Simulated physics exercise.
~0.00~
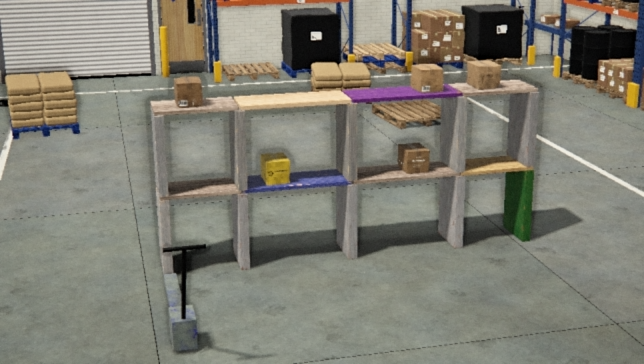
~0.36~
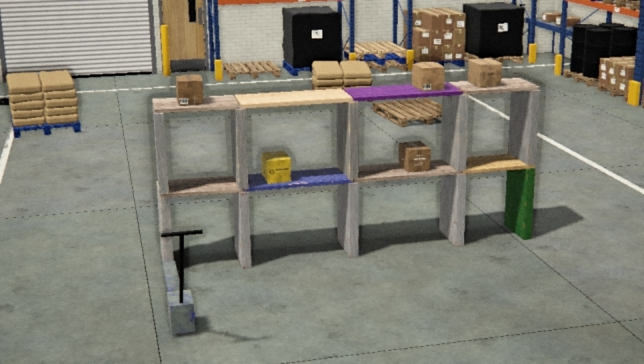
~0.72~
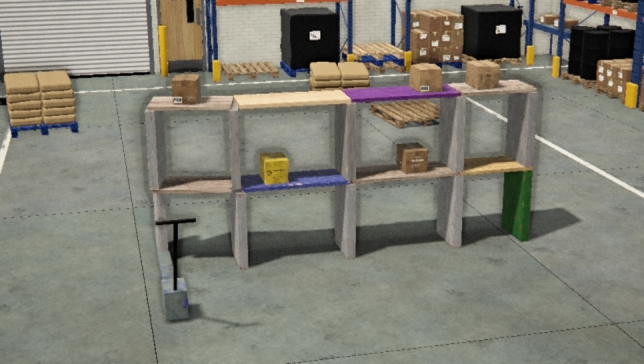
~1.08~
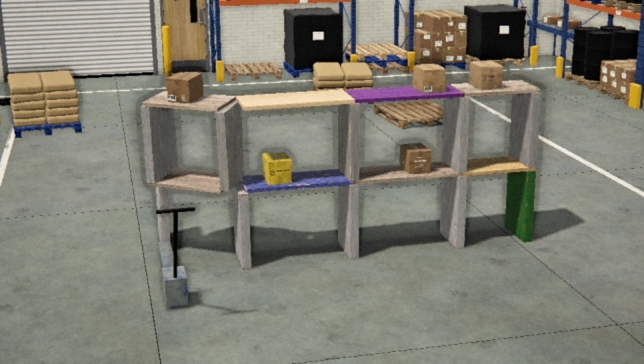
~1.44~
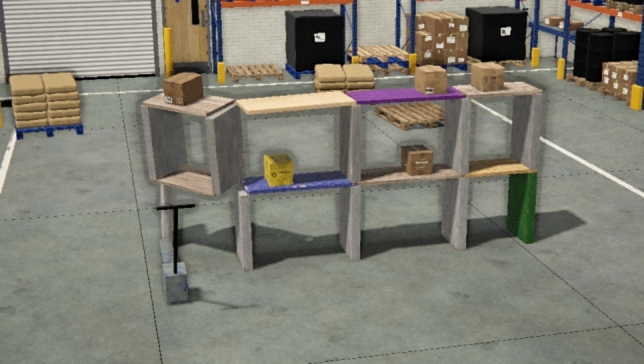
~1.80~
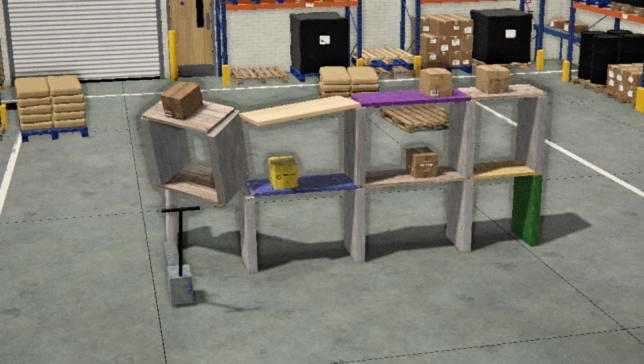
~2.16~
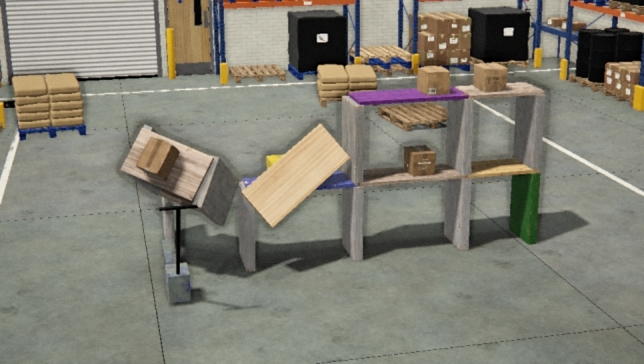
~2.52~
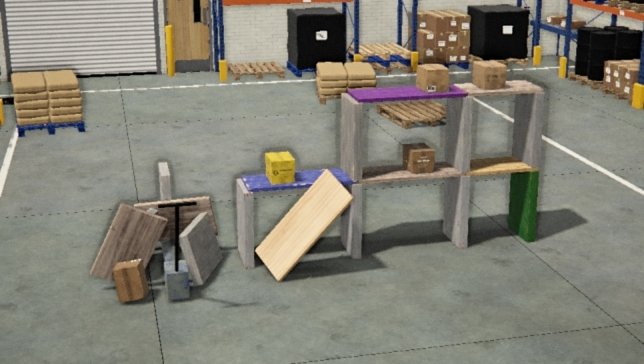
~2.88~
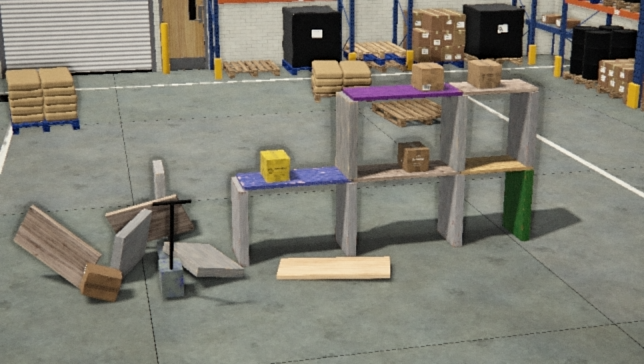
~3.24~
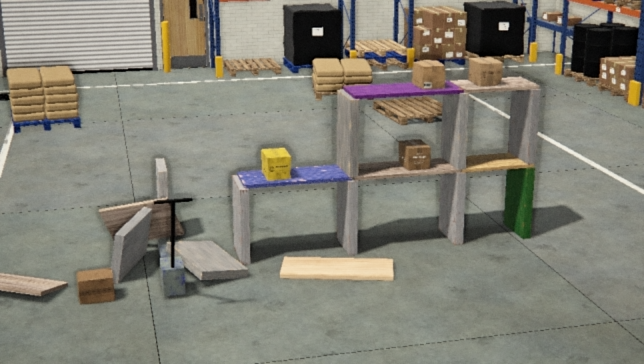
Left end of a two-tier board shelf twisting and collapsing as a floor jack pushes its base, the purple-topped section staying upright.
